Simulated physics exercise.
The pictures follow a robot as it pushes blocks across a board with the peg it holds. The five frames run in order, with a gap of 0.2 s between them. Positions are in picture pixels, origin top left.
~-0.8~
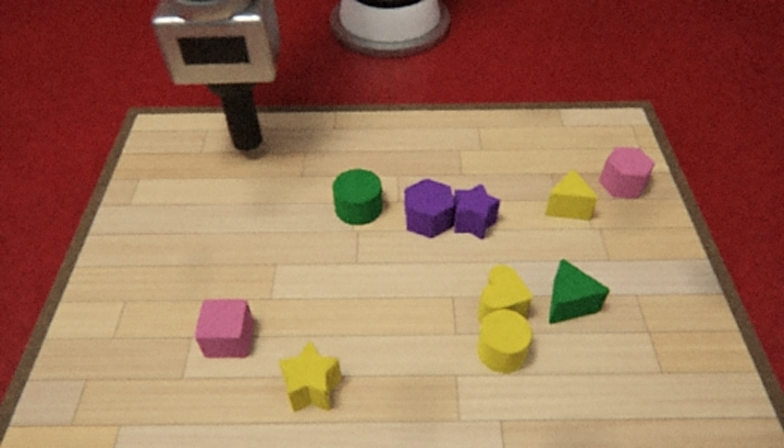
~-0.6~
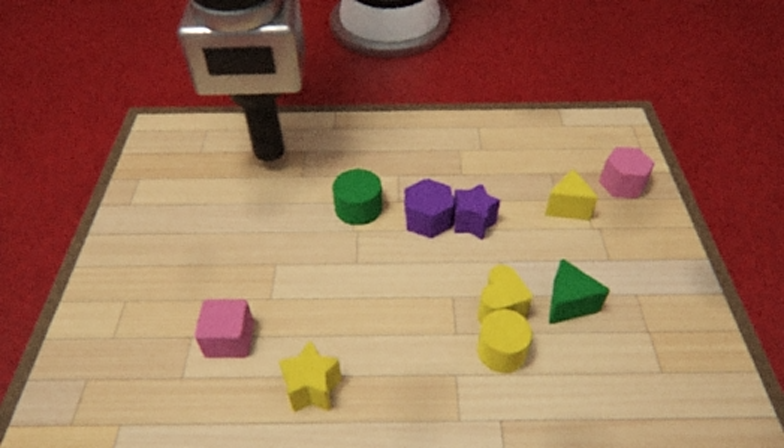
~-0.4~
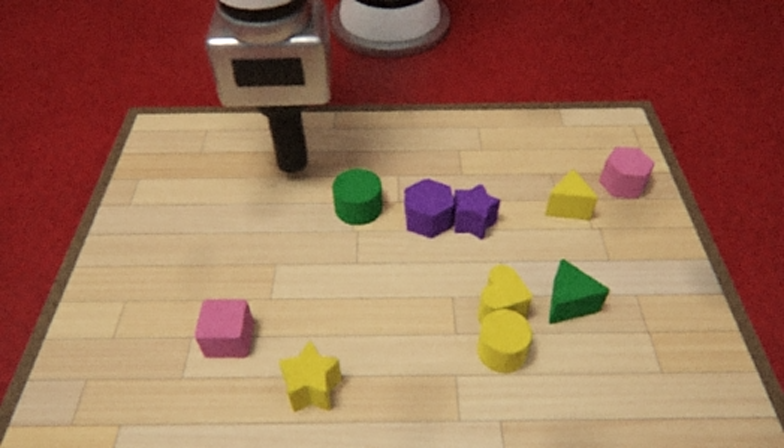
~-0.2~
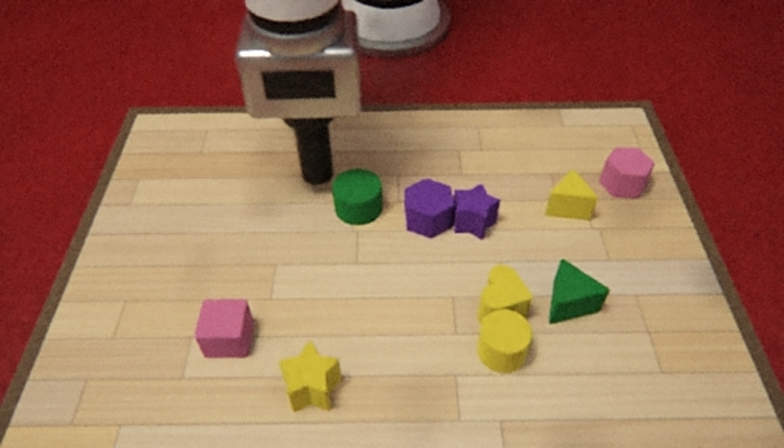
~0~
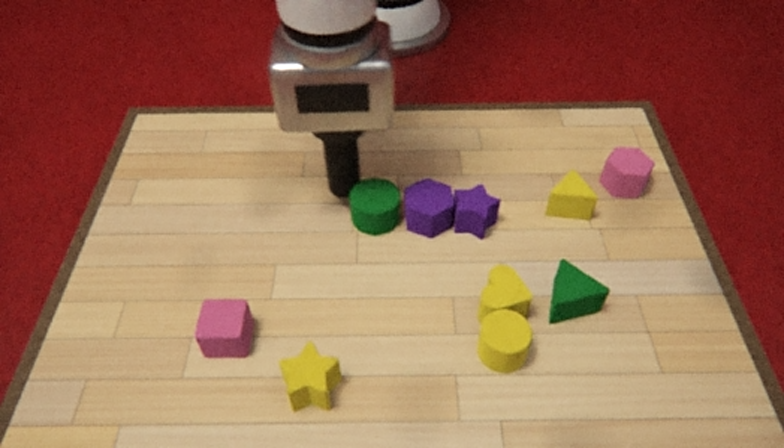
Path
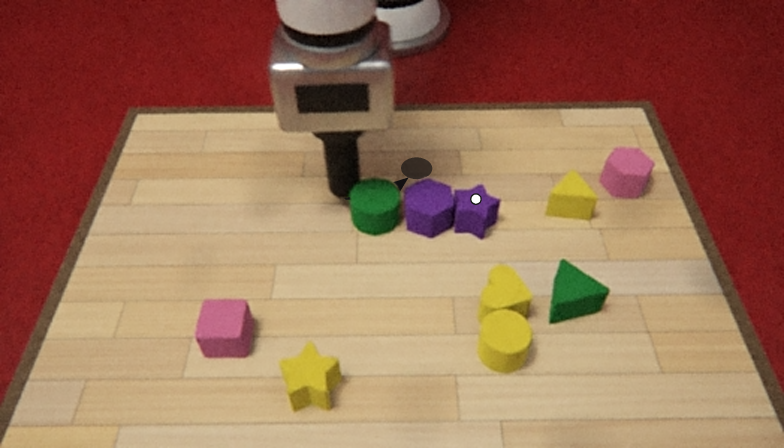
A robot arm with a dark peg moved right and slightly toward the viewer over a wooden board of colorful blocks, then nudged the green round block right, up close to the purple hexagon.
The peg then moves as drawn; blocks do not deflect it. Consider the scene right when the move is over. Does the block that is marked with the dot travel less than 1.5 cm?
In short: Yes.
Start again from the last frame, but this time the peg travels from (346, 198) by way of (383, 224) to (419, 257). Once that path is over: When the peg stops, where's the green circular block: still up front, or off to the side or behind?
It sits in front of the peg.
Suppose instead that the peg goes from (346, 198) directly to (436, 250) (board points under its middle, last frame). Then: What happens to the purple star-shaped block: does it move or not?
Once the path is done, it is somewhere new.
Path on the board, from (346, 198) through (375, 195) and (400, 184) to (417, 168); the dot is on the purple star-shaped block.
On the path given first. Halfway along, peg (389, 179); green circular block (386, 201); purple hexagon (436, 197); purple star-shaped block (479, 199).
At the end, peg (417, 156); green circular block (386, 201); purple hexagon (436, 197); purple star-shaped block (479, 199).
